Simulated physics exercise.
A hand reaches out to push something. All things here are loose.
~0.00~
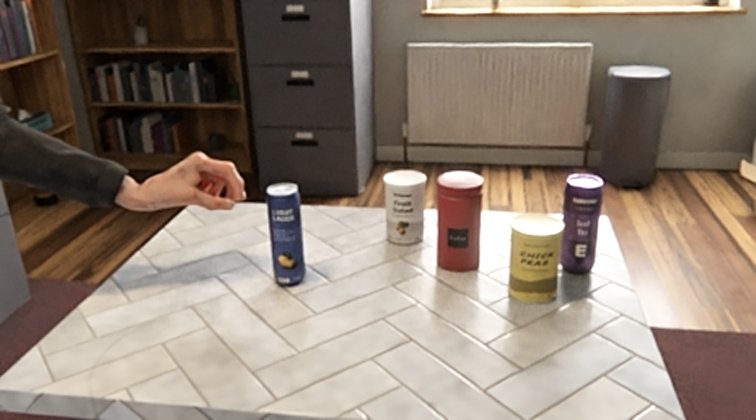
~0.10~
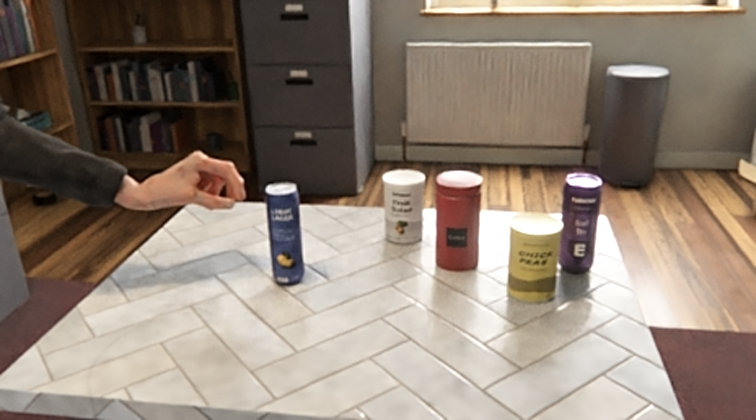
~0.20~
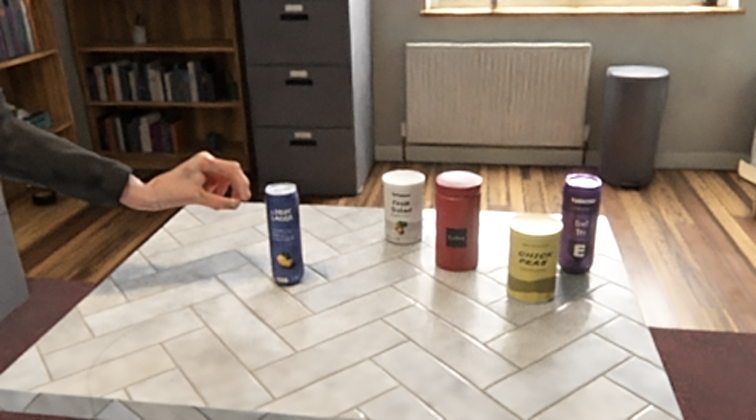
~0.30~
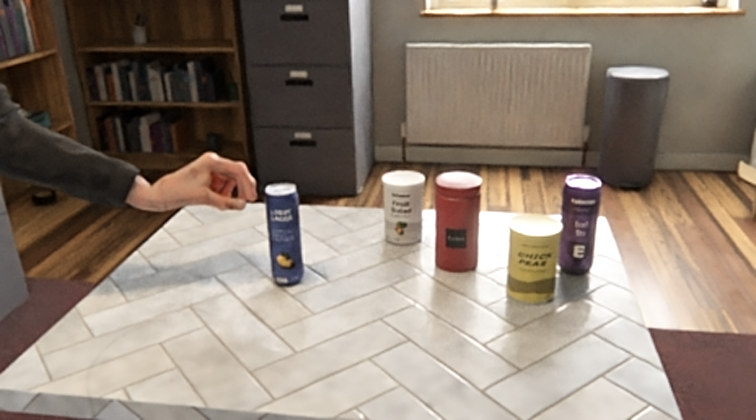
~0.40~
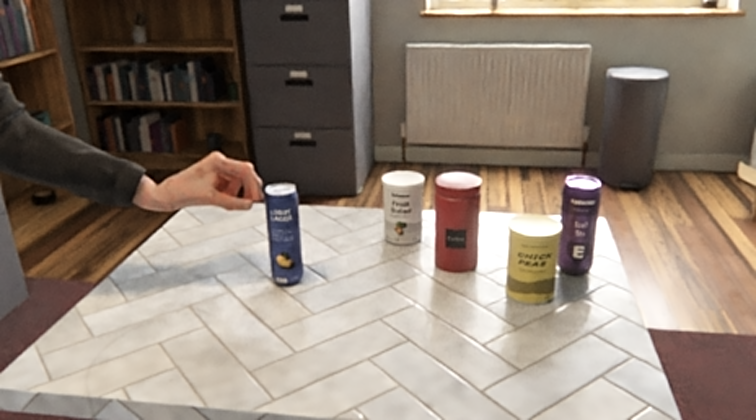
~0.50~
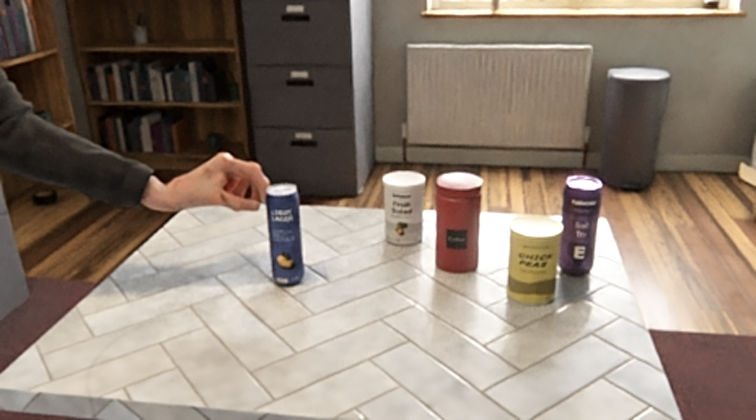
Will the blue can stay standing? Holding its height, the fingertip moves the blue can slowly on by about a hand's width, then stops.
It pitches over.
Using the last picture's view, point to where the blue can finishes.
Near (355, 270).
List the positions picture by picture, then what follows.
In the first picture, blue can (286, 236).
In the second picture, blue can (285, 235).
In the third picture, blue can (285, 235).
In the fourth picture, blue can (285, 236).
In the fifth picture, blue can (284, 236).
In the sixth picture, blue can (285, 236).
Around 0.90 s, blue can rocked 18° from its first pose near (301, 235).
Around 1.20 s, blue can rocked 51° from its first pose near (330, 243).
Around 1.30 s, blue can on its side near (355, 271).
Finally (2.2 s), down or leaning hard on the table, blue can. Final places as the last picture's camera would see them, blue can near (355, 270).
